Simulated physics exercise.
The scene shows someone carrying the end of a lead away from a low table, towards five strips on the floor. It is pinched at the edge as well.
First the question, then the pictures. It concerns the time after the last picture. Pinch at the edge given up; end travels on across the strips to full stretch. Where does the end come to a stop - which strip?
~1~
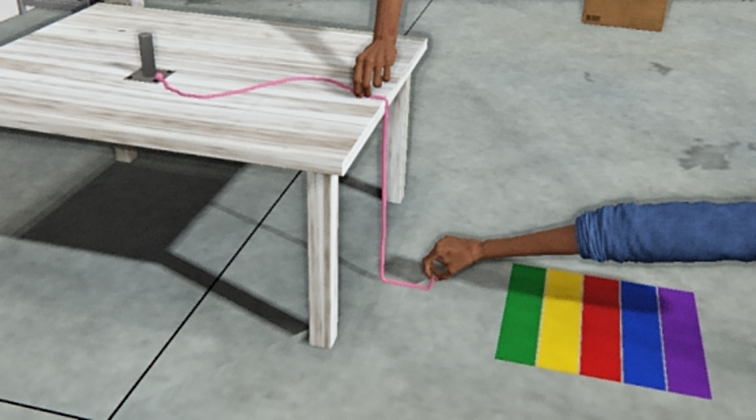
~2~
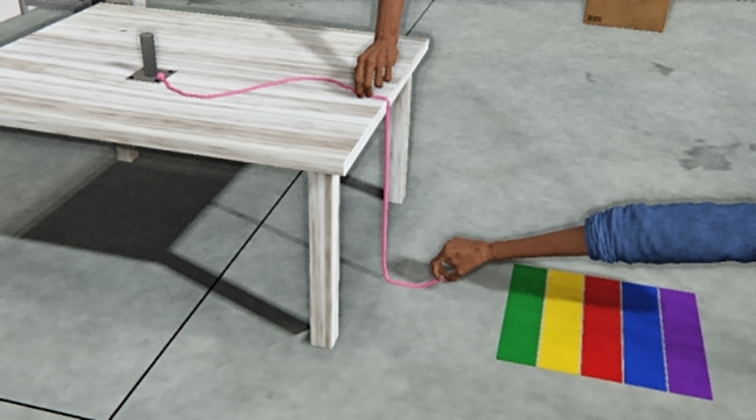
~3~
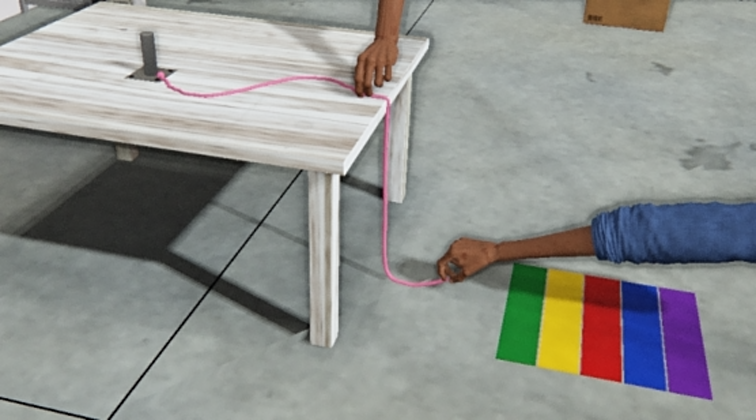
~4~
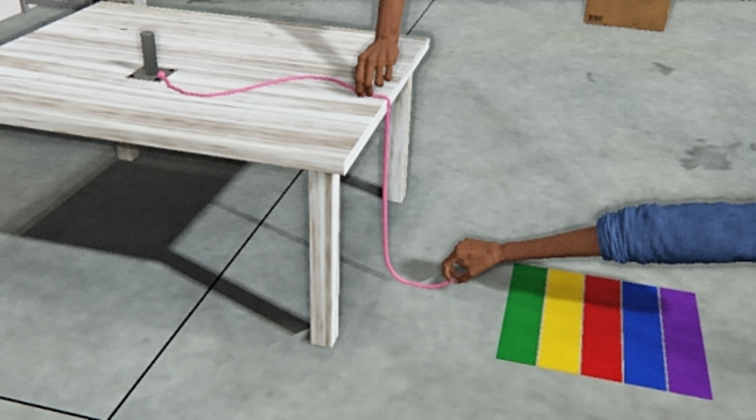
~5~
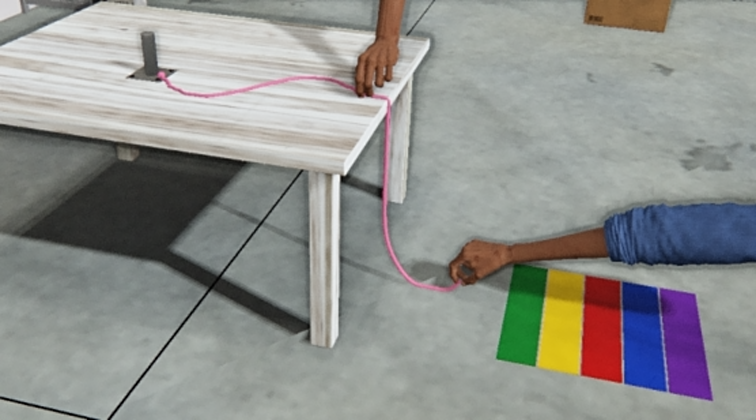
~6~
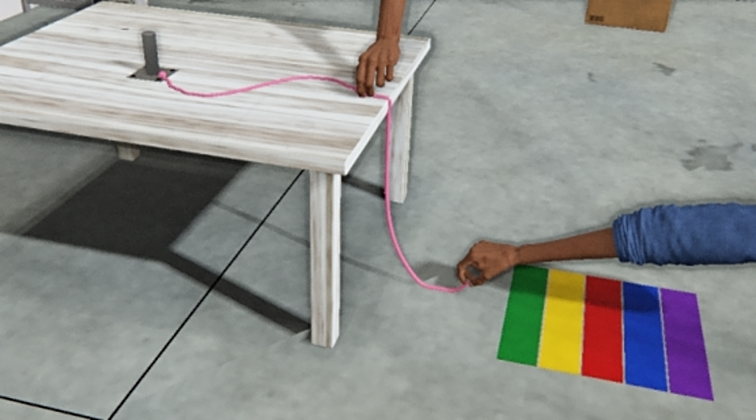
On the blue strip.
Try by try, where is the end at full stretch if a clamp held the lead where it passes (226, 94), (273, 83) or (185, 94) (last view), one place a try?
In order of the tries: About (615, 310), then (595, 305), then (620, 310).
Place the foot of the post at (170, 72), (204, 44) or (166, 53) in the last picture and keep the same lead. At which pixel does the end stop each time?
About (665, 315), then (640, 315), then (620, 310).
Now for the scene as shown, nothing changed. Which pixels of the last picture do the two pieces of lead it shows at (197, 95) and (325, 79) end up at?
Final spots: (231, 82), then (368, 97).
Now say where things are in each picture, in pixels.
End (433, 277); green (518, 342); yellow (559, 350); red (601, 357); blue (644, 365); purple (687, 373), in the first picture.
End (442, 278); lead through (172, 89) (252, 89) (328, 80) (387, 113) (386, 195) (384, 264), in the second picture.
End (448, 279), in the third picture.
End (453, 279); lead through (173, 87) (253, 88) (329, 79) (388, 112) (385, 194) (388, 264), in the fourth picture.
End (460, 281), in the fifth picture.
End (468, 282); lead through (174, 87) (254, 88) (330, 79) (389, 112) (387, 194) (406, 265), in the sixth picture.
A little later, end near (577, 301); over yellow.
Next, end near (622, 309); over red.
When it is tight, end near (648, 314); over blue. Over blue.
